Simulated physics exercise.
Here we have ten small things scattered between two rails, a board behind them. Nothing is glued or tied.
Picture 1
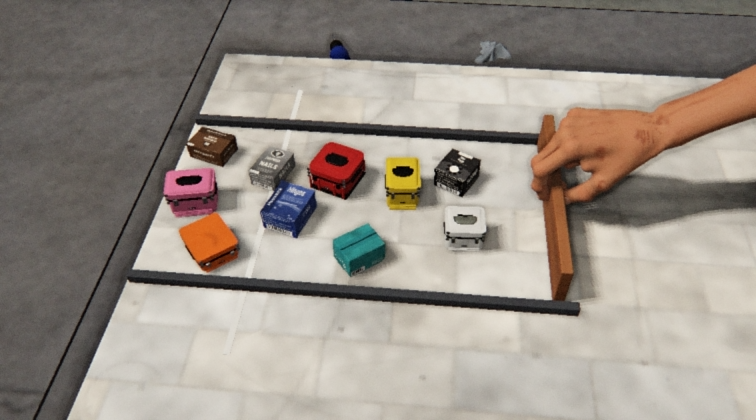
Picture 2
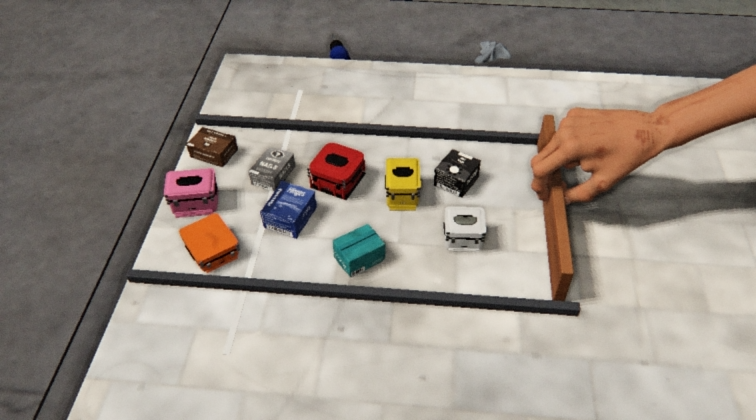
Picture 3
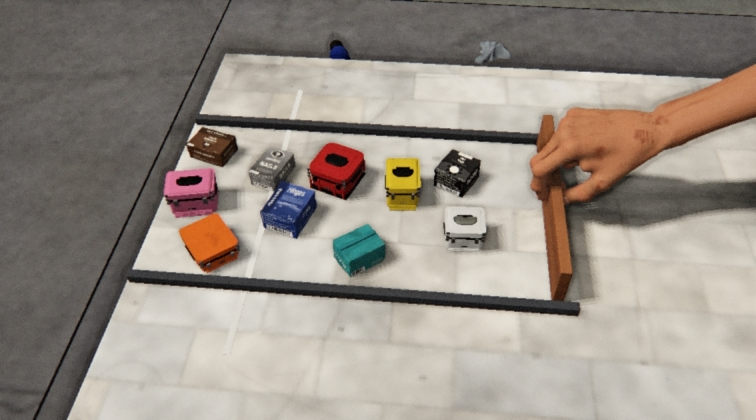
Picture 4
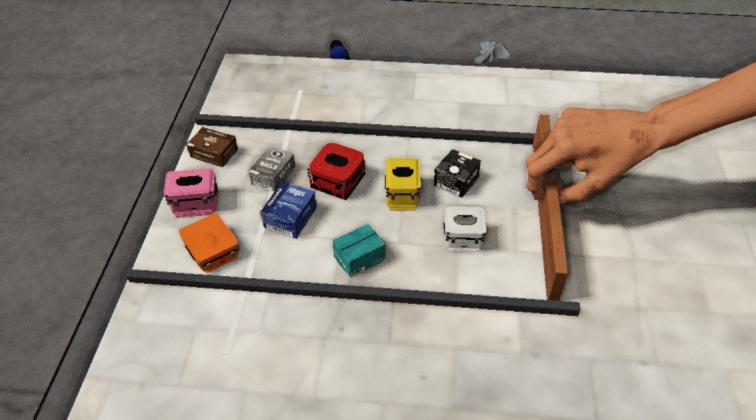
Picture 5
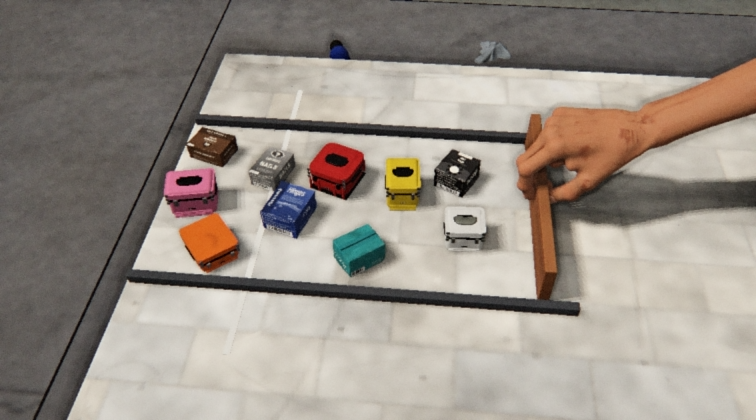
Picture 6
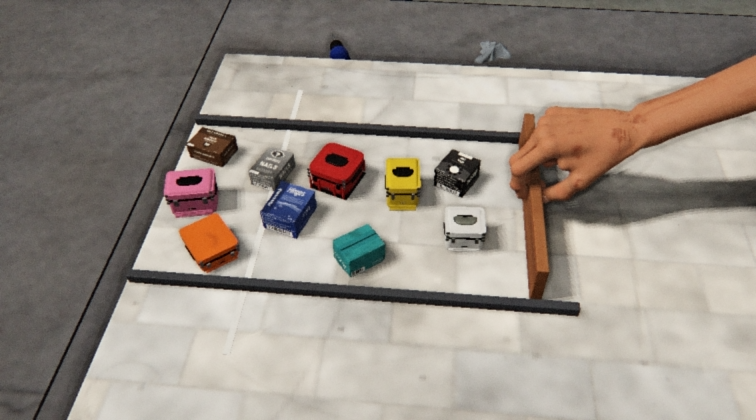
On a pale tiled surface, a hand slides a board slightly left toward ten small boxes.
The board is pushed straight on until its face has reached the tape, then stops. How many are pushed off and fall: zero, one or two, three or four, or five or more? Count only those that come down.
Here the number that fall off is one or two.
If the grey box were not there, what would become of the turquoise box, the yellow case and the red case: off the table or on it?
The turquoise box survives; the yellow case stays on; the red case survives.
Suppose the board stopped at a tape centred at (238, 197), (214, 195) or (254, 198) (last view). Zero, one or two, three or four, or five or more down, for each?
One after another: Either three or four; 5 or more; 3 or 4.
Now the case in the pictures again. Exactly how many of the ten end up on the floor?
Fallen: 2.
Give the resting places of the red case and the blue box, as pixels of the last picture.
First (190, 161), then (209, 206).
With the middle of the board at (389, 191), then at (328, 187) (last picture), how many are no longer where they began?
The counts are 6 and 8.
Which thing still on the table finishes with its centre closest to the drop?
The pink case.
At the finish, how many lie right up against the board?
It touches 3.
A little later, none off yet; brown box at rest near (212, 147); pink case at rest near (193, 192); orange case at rest near (210, 244).
When it is over, the number that fall off is one or two; down, grey box and brown box.
